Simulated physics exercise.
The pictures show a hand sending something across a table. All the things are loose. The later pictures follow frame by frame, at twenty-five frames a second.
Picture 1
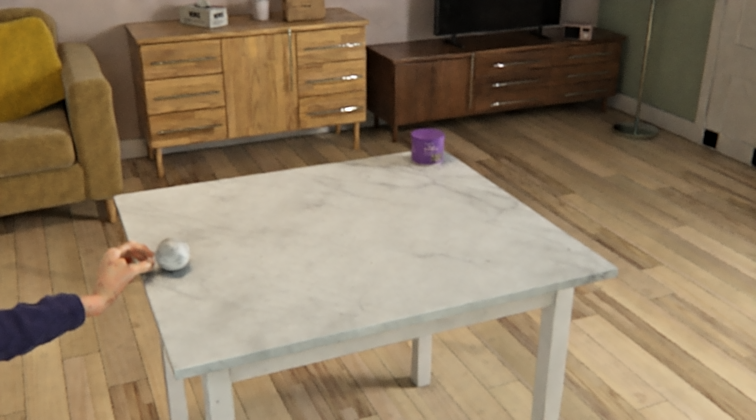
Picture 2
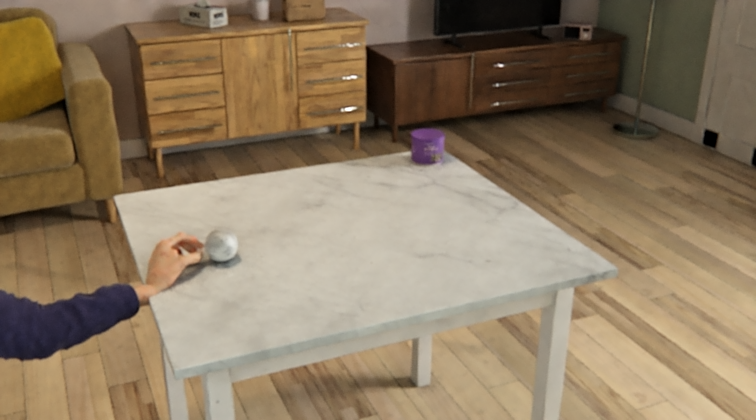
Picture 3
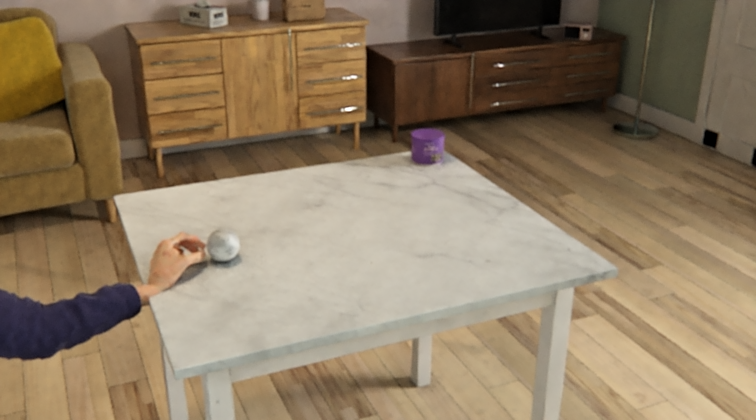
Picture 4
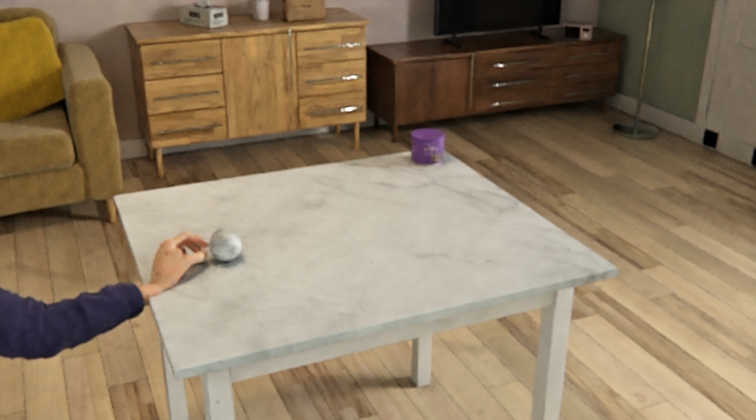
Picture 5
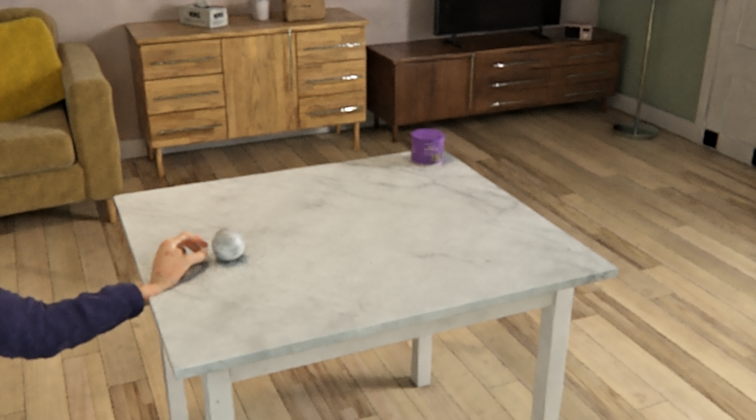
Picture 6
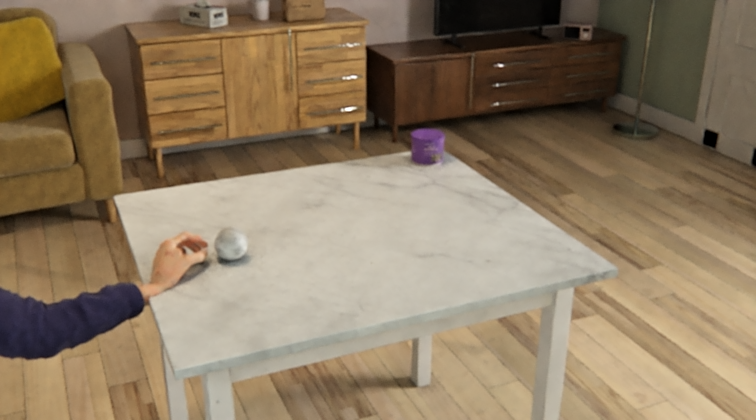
A hand pushes a white ball a short way right across a pale marble-topped table.
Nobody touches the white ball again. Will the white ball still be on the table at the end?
The white ball is still on the table.
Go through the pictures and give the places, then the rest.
The first frame shows under the hand; white ball (173, 254).
The second frame shows under the hand; white ball (221, 245).
The third frame shows under the hand; white ball (223, 245).
The fourth frame shows white ball (225, 245).
The fifth frame shows white ball (228, 244).
The sixth frame shows white ball (231, 244).
Then, 1.00 s later than the last frame, white ball moved well along near (292, 233).
Then, 2.50 s later than the last frame, white ball moved well along near (355, 221).
When it is over, moved from the start, white ball. End places, in pixels of the last picture, white ball near (398, 214).
